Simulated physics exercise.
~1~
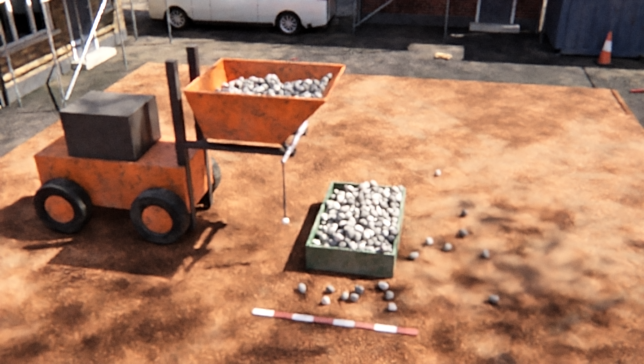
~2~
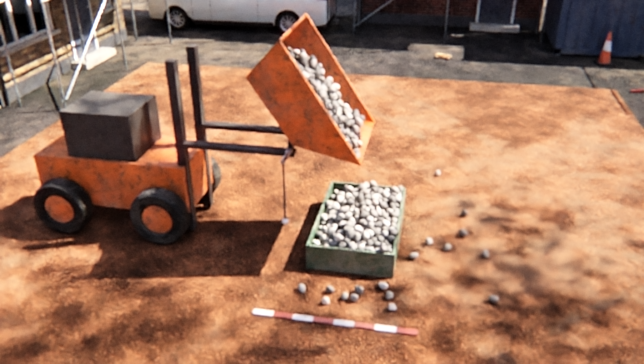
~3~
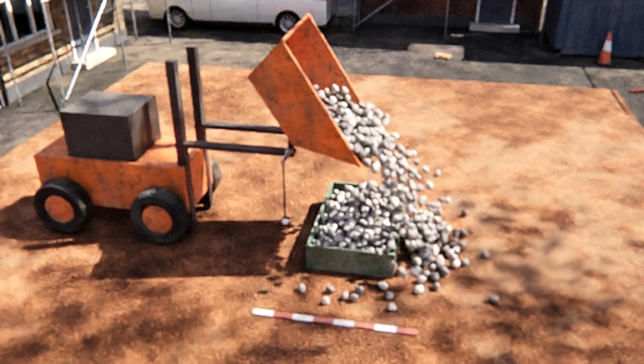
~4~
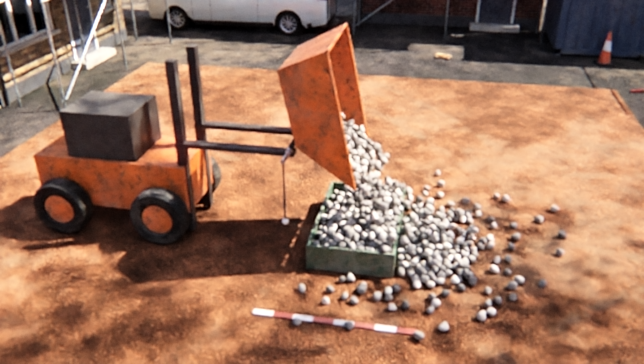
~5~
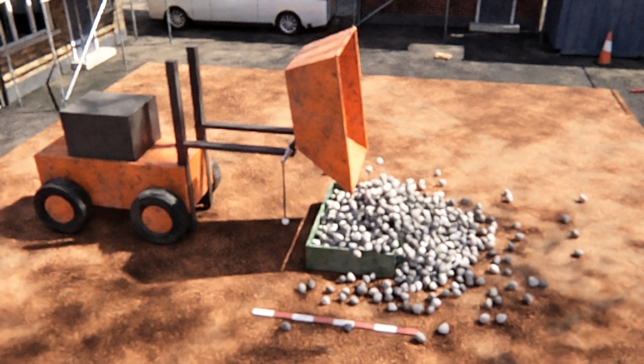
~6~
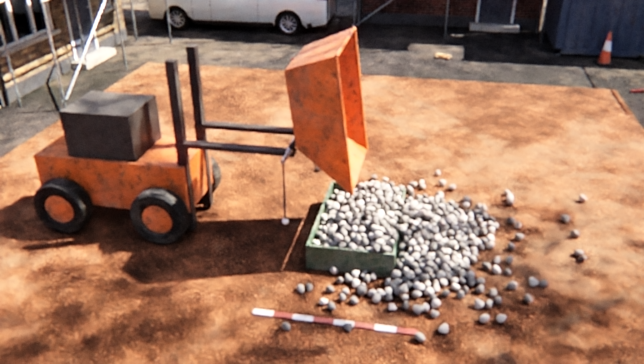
The video shows an orange fork truck tipping its raised skip of grey stones in stages over a nearly full green bin. The stones pour down, heap over the bin and spill mostly to its right, scattering across the reddish ground, until the emptied skip hangs steeply tilted and still.
